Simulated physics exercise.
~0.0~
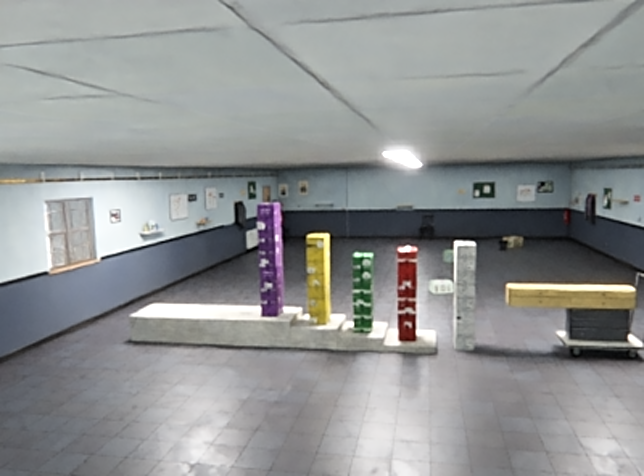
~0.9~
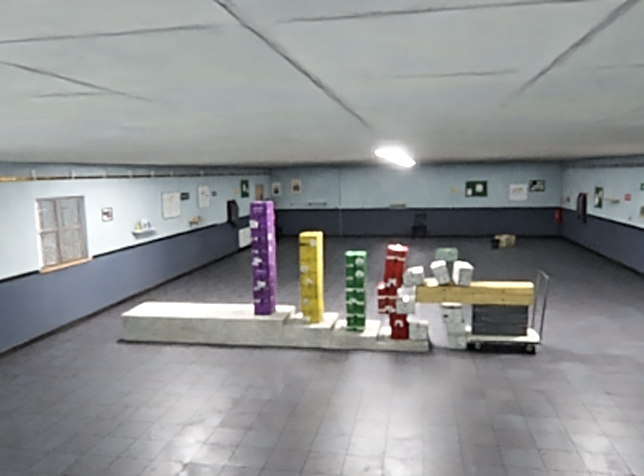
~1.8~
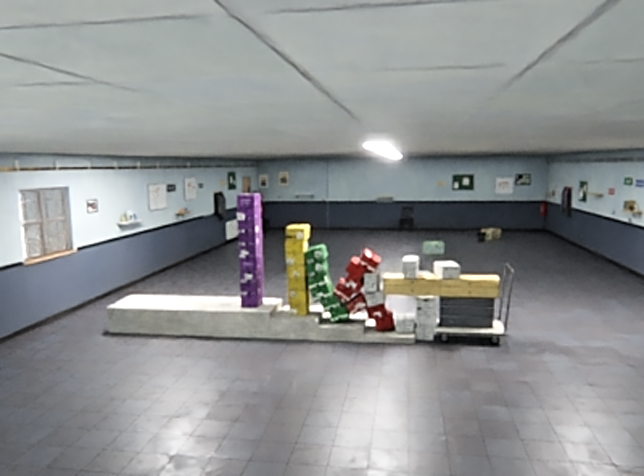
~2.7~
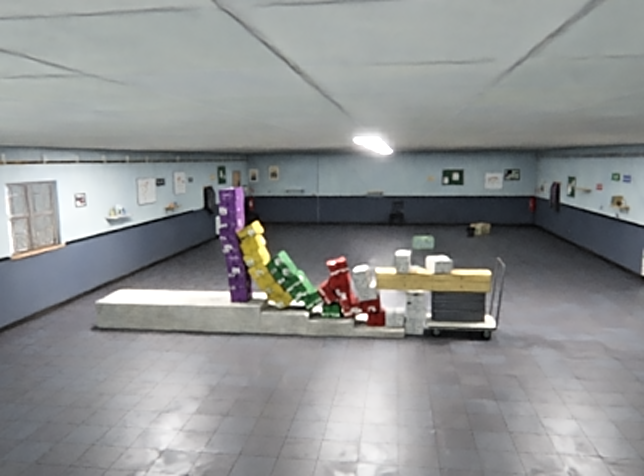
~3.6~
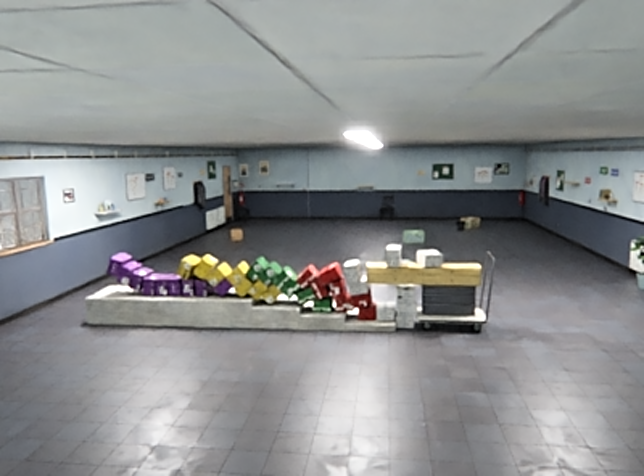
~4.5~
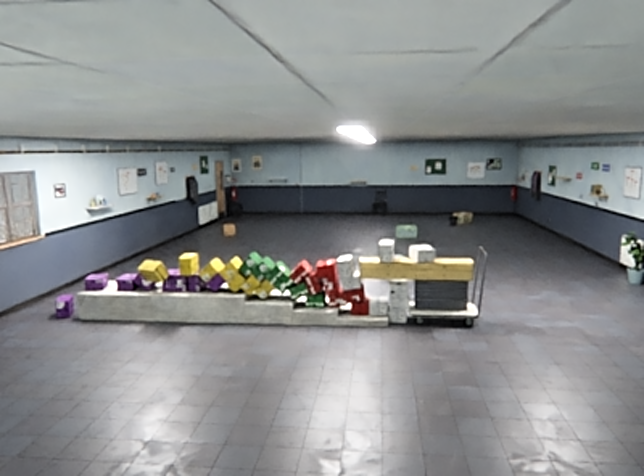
The clip opens on a wide, tiled room where tall piles of purple, yellow, green, red and pale parcels stand in a row, most on low steps, as a trolley carrying a long case rolls in from the right. The case strikes the pale pile, which breaks apart against the red one. The red pile buckles leftward into the green, and the trolley slows to a stop. Green topples into yellow, and yellow leans onto the tall purple pile. Purple falls last, spilling toward the left end. Finally, the coloured parcels lie in a jumbled line, the yellow pile completely down.
